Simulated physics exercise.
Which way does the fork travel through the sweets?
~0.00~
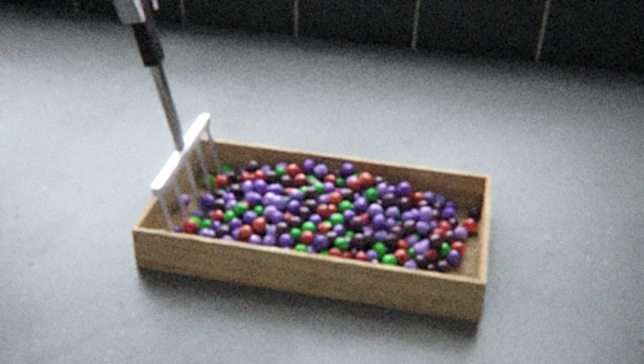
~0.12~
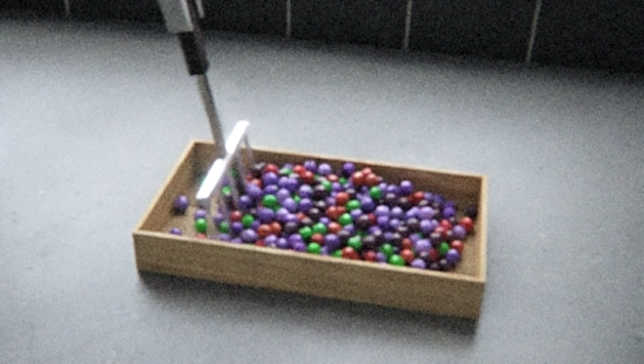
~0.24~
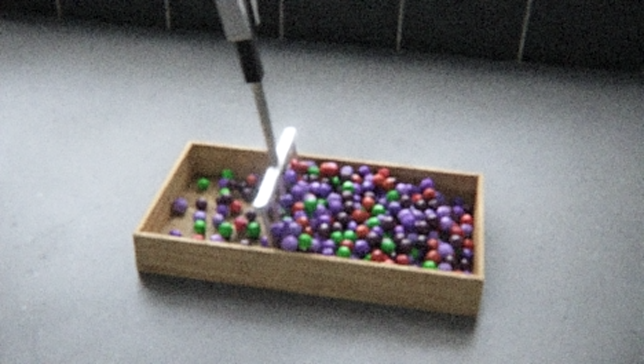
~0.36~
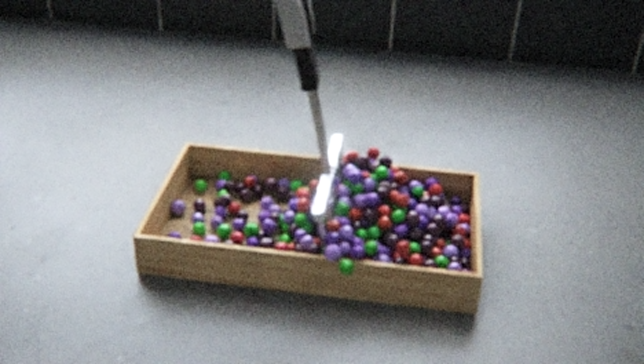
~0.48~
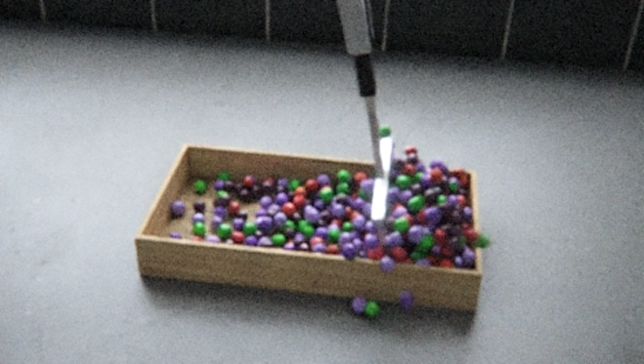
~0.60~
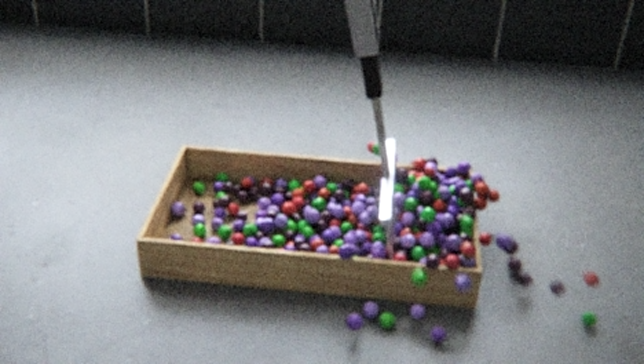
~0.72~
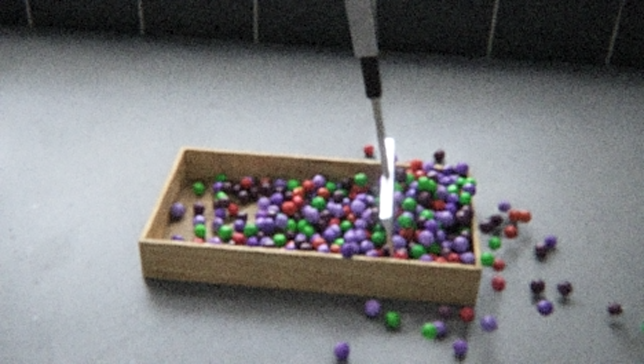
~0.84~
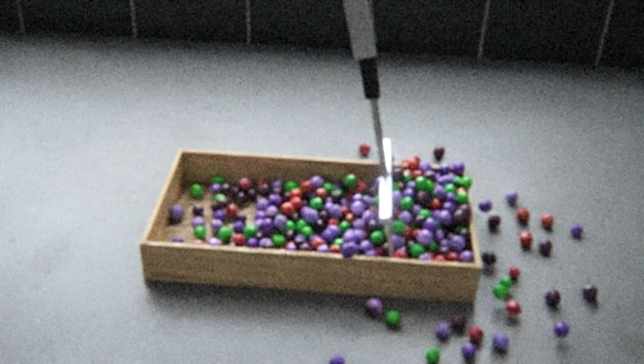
The fork moves to the right, going from the left end of the trough toward the right end.
